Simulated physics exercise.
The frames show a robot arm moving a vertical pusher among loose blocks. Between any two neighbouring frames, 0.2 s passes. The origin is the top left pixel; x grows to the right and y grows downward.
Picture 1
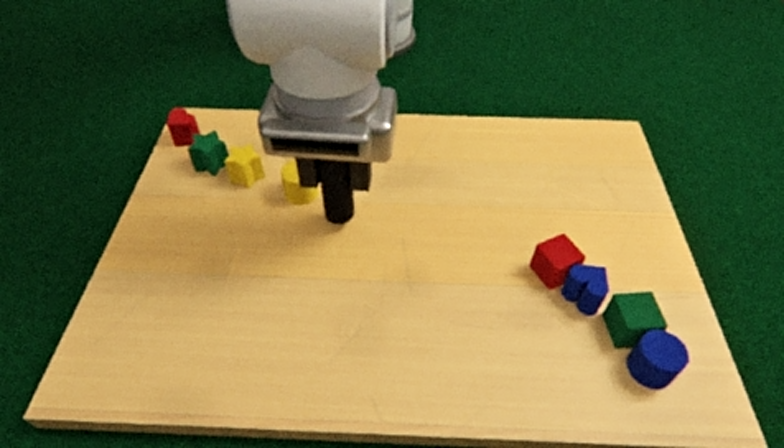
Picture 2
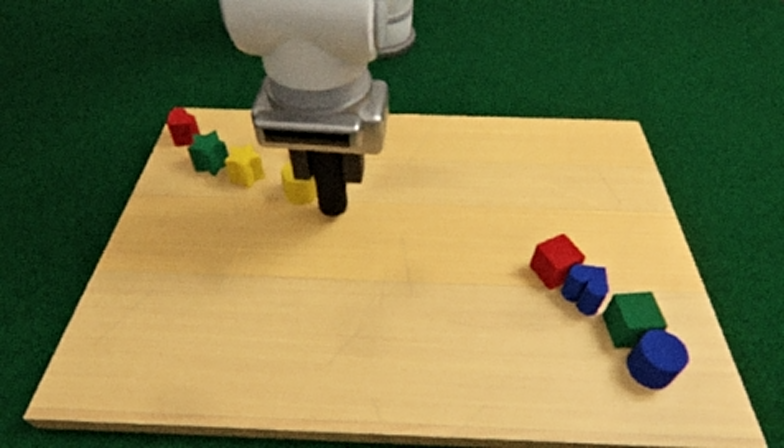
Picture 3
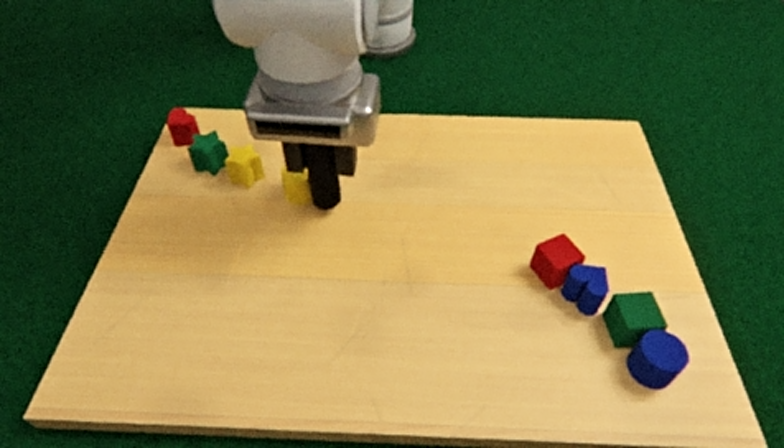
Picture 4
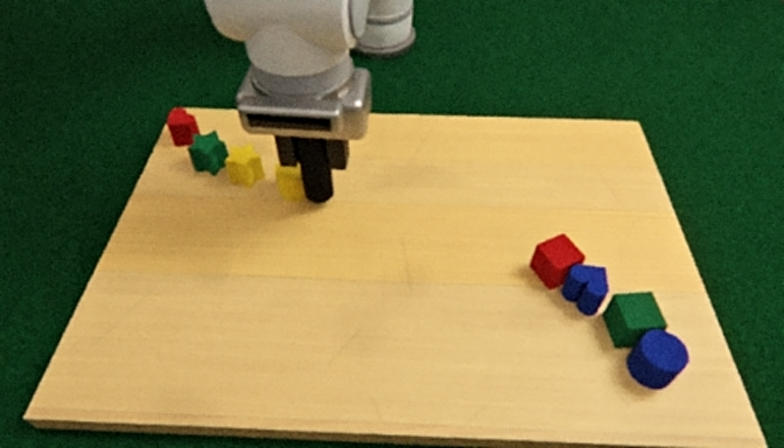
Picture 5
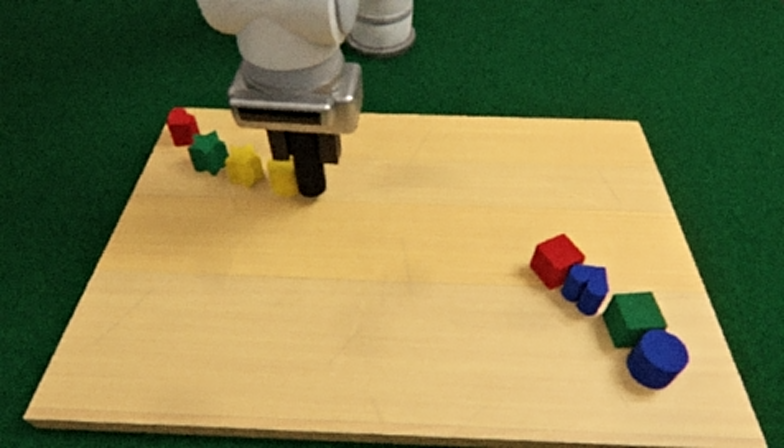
On a light wooden board over green cloth, a robot arm holds a dark vertical pusher beside a partly hidden yellow block. The pusher slides a short way left and toward the far edge, nudging that block slightly left toward the yellow star, while the other blocks stay still.
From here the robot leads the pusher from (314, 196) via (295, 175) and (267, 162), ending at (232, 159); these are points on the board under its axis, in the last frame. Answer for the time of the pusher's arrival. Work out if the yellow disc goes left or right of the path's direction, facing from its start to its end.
With start-to-end as forward, it shifts left.
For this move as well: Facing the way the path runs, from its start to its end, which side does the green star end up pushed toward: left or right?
The shift is to the left of that direction.
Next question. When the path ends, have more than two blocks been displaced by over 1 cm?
Yes, it checks out.
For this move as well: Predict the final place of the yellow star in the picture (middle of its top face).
Its top centre is at about (188, 172).
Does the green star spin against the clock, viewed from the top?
The answer is no.
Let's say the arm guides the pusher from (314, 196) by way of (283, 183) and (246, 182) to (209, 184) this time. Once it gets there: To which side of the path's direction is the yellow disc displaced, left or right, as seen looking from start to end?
It heads right.
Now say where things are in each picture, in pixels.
The first picture shows pusher tip at (340, 213); block tops, green star at (205, 141); yellow star at (242, 154); yellow disc partly hidden; red hexagonal block hidden.
The second picture shows pusher at (333, 206); blocks unchanged.
The third picture shows pusher at (327, 199); blocks unchanged.
The fourth picture shows pusher at (320, 193); yellow disc at (292, 167).
The fifth picture shows pusher at (313, 188); green star at (205, 141); yellow star at (242, 154); yellow disc at (284, 162); red hexagonal block hidden.
What follows on the original path. One third of the way, pusher at (293, 166); yellow star at (224, 153), turned 15° anticlockwise; yellow disc at (260, 149).
Two thirds of the way, pusher at (264, 154); green star at (198, 141), turned 30° clockwise; yellow star at (204, 161); yellow disc at (230, 148).
At the end, pusher at (230, 151); green star at (178, 141), turned 65° clockwise; yellow star at (188, 172), turned 50° anticlockwise; yellow disc at (200, 152); red hexagonal block in place.
